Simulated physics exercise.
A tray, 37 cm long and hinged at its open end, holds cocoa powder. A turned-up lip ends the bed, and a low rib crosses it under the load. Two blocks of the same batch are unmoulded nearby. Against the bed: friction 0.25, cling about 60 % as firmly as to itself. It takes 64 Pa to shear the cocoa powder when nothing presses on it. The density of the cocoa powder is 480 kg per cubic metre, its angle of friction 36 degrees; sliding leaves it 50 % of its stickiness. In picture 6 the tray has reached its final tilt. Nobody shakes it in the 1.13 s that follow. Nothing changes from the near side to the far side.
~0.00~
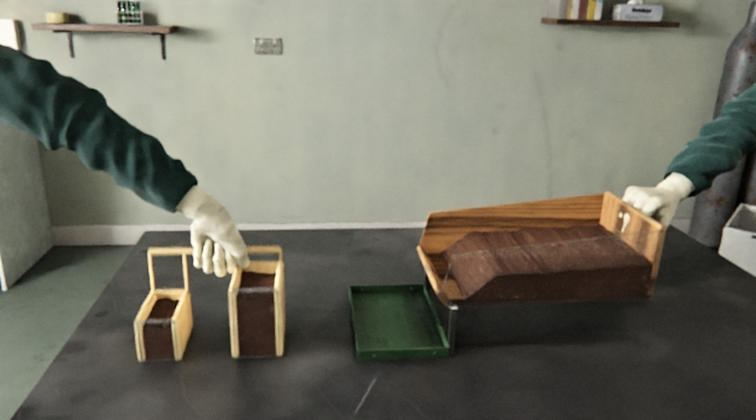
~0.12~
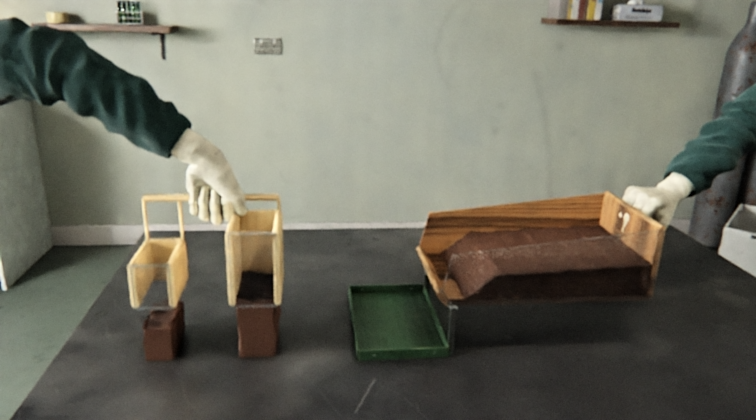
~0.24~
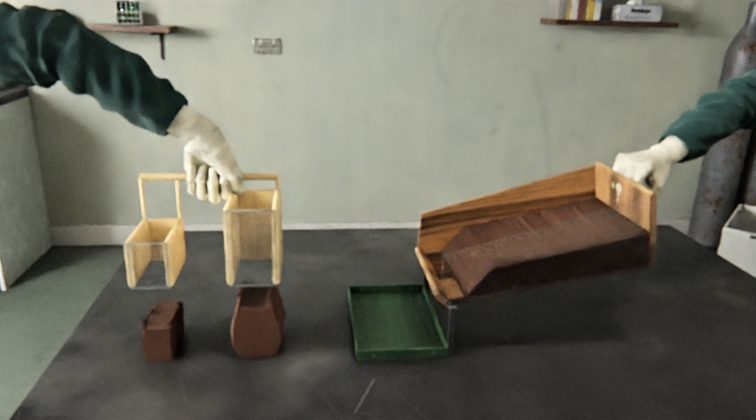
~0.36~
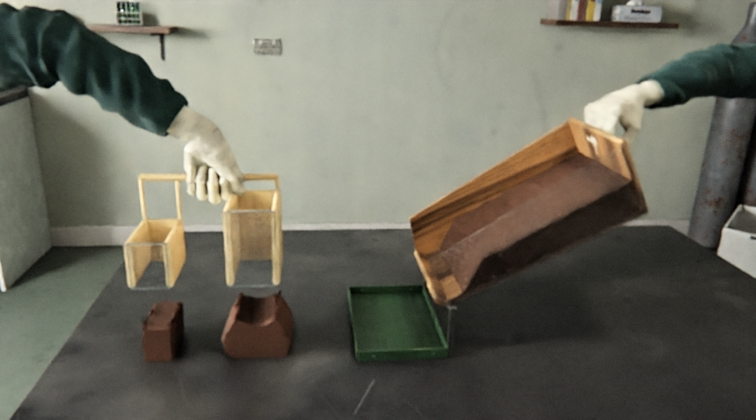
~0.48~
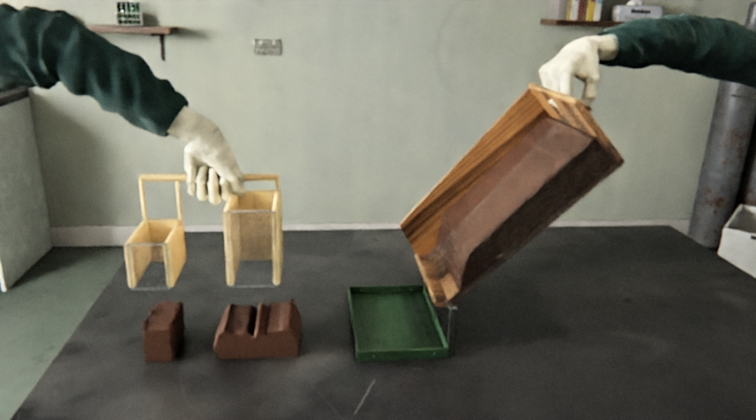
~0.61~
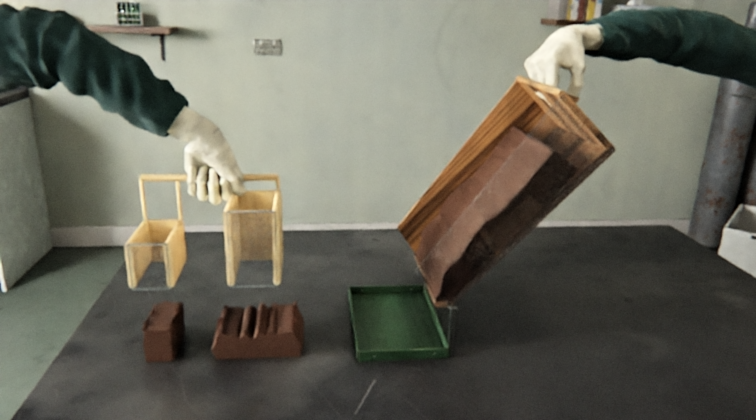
On a dark table, gloved hands lift moulds off brown blocks, then tilt a wooden tray.
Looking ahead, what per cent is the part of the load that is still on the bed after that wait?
Expect roughly 16 %.
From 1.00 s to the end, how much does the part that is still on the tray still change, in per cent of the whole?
Some 7 per cent.
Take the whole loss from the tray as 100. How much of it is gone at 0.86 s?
About 60 %.
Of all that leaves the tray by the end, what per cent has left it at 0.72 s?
About 10 %.
After 0.72 s, the tilt is 48 degrees and 87 % is on the bed.
After 0.86 s, the tilt is 48 degrees and 50 % is on the bed.
After 1.00 s, the tilt is 48 degrees and 23 % is on the bed.
After 1.13 s, the tilt is 48 degrees and 17 % is on the bed.
After 1.70 s, at the end, the tilt is 48 degrees and 16 % is on the bed.
